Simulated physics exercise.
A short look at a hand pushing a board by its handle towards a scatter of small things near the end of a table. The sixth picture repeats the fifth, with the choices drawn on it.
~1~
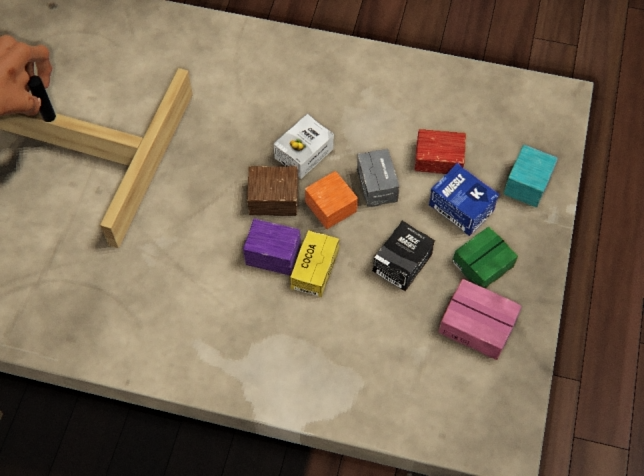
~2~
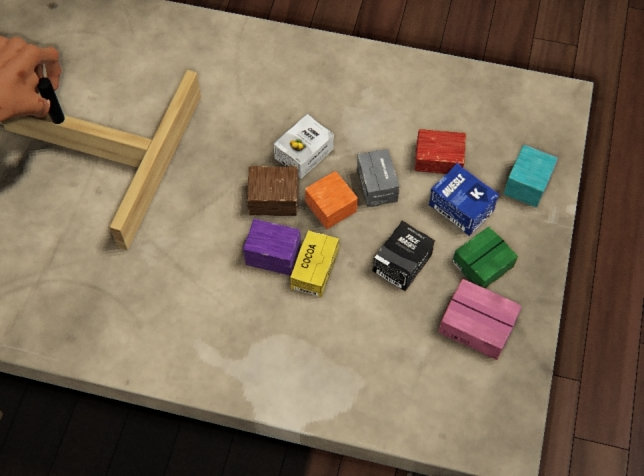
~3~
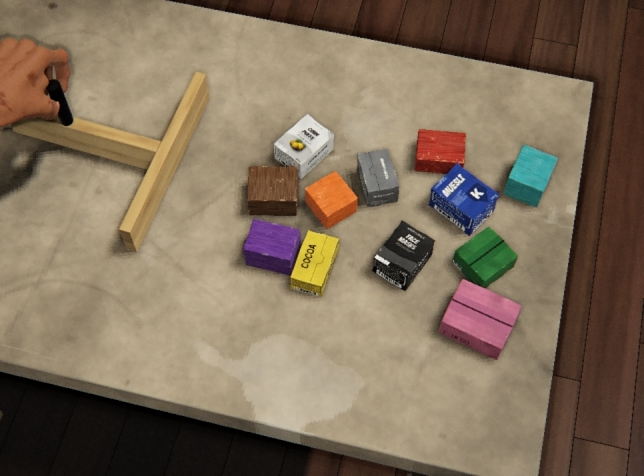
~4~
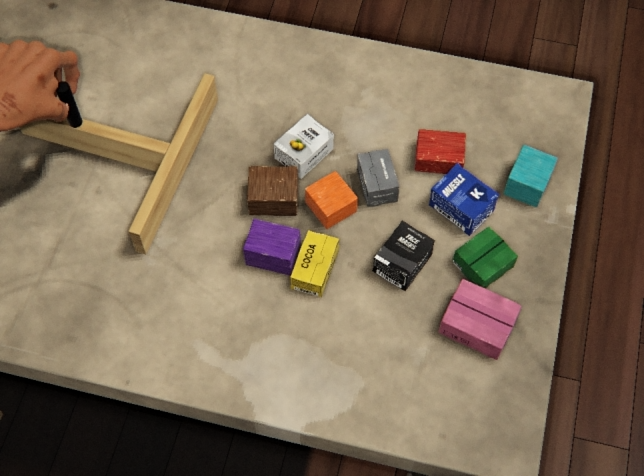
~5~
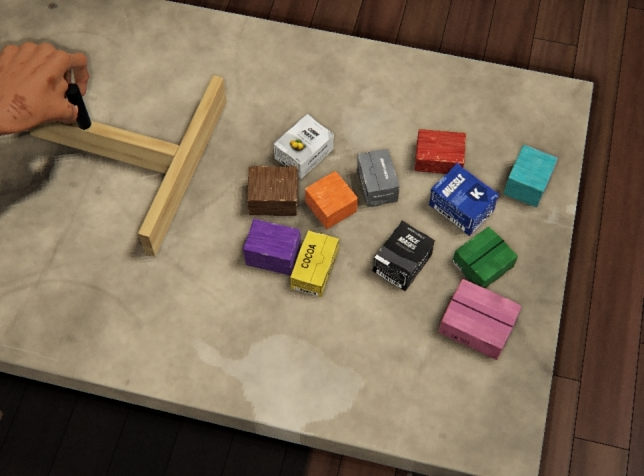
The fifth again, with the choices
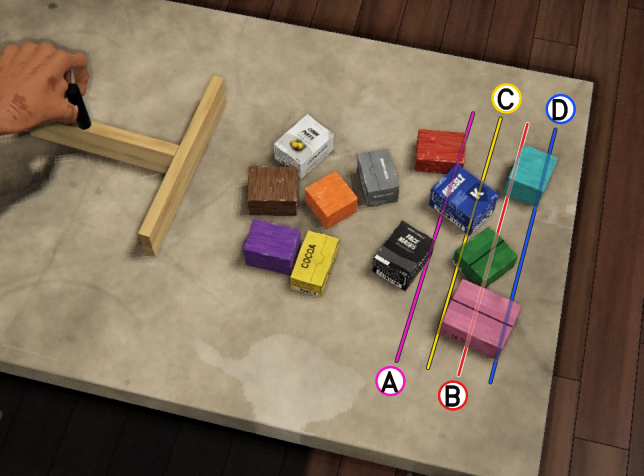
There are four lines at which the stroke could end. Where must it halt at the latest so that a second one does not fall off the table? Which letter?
It should halt at A.
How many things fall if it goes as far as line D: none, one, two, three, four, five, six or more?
In all, six or more.
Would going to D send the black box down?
Yes.
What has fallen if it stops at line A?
It is the green box.
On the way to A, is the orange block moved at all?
By then, yes.
On the marked copy, A at (437, 229); B at (495, 241); C at (467, 235); D at (525, 248).
Following A. Soon after the start, board (272, 171); white packet (315, 148); purple block (279, 250).
Later, board (363, 190); green box (511, 265); pink box (489, 325).
In the end, board (436, 205); green box over the edge; blue box (564, 215); one fallen.
As for the rest, B drops four; C drops three; D drops eight.
